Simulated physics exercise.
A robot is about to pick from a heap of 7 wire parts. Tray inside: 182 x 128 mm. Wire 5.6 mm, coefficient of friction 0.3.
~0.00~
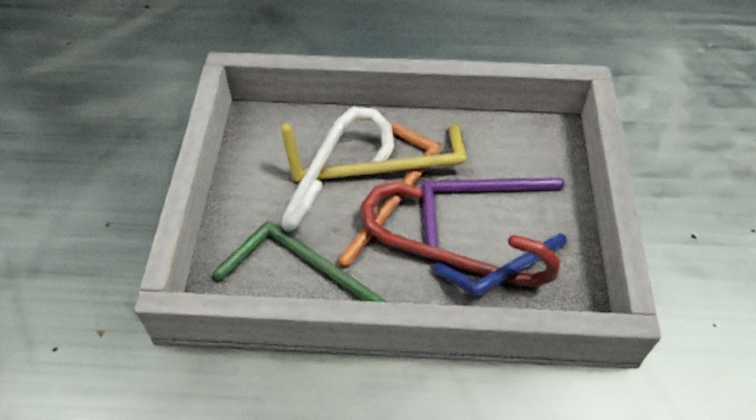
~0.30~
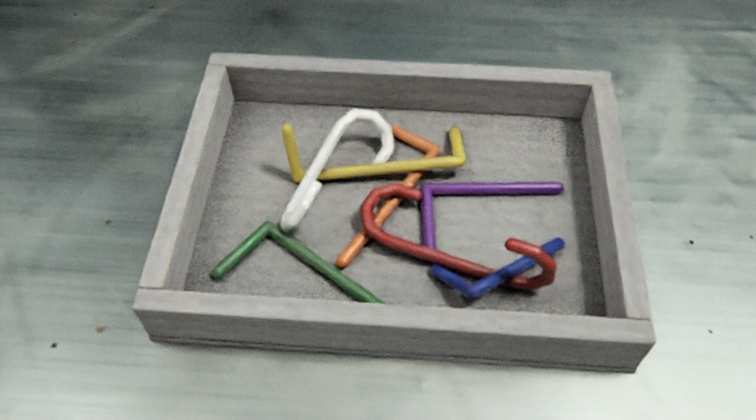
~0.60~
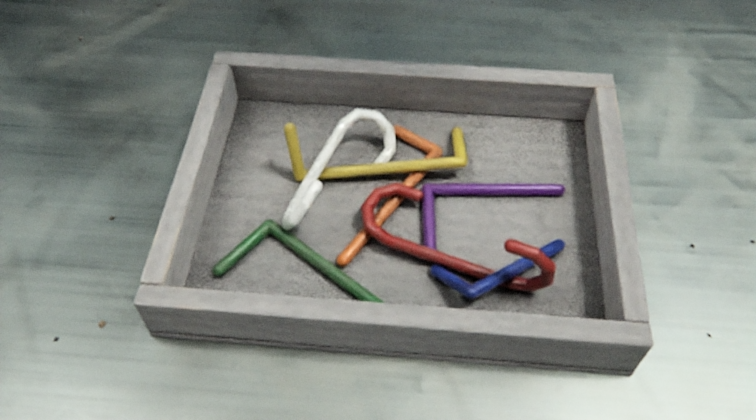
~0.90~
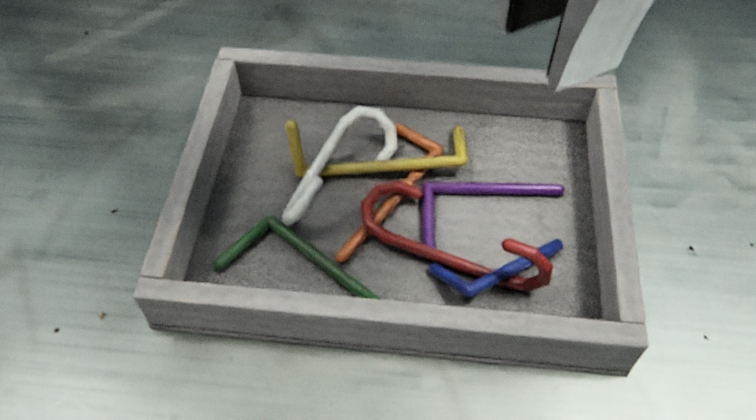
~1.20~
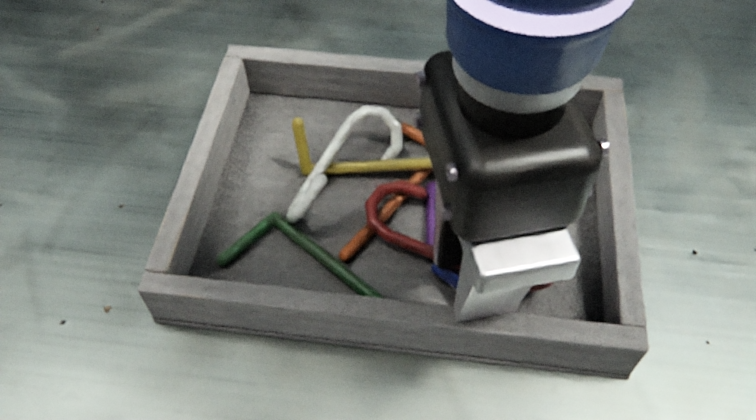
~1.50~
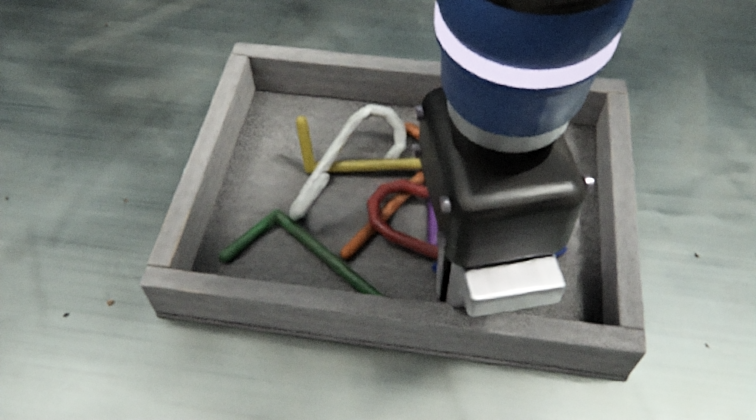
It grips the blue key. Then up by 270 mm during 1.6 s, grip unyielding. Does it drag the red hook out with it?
The red hook hangs on.
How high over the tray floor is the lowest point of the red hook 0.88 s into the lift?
About 80 mm.
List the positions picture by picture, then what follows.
Fingers out of view, 228 mm above the grip; red hook from (418, 193) to (515, 241), passing over orange key, over and under blue key; blue key from (440, 269) to (561, 239), passing over and under red hook, in the first frame.
Fingers out of view, 228 mm above the grip; yellow crank from (287, 130) to (454, 132); green key from (218, 273) to (400, 322), in the second frame.
Fingers out of view, 213 mm above the grip; purple key from (430, 249) to (559, 190); blue key from (437, 271) to (558, 245), passing over and under red hook, in the third frame.
Fingers (562, 18) 113 mm above the grip; red hook from (417, 194) to (508, 245), passing over orange key, over and under blue key; orange key from (398, 129) to (342, 257), passing under red hook, in the fourth frame.
Fingers (474, 274) 14 mm above the grip; white hook from (386, 161) to (321, 181), in the fifth frame.
Fingers (470, 292) closed on the blue key, in the sixth frame.
After 1.98 s, lowest point more than 20 mm over the tray floor, blue key 58 mm.
After 2.38 s, lowest point more than 20 mm over the tray floor, blue key 159 mm, red hook 83 mm.
After 3.10 s, lowest point more than 20 mm over the tray floor, blue key 273 mm, red hook 195 mm.
End, hanging blue key 273 mm, red hook 194 mm; the other 5 are down.
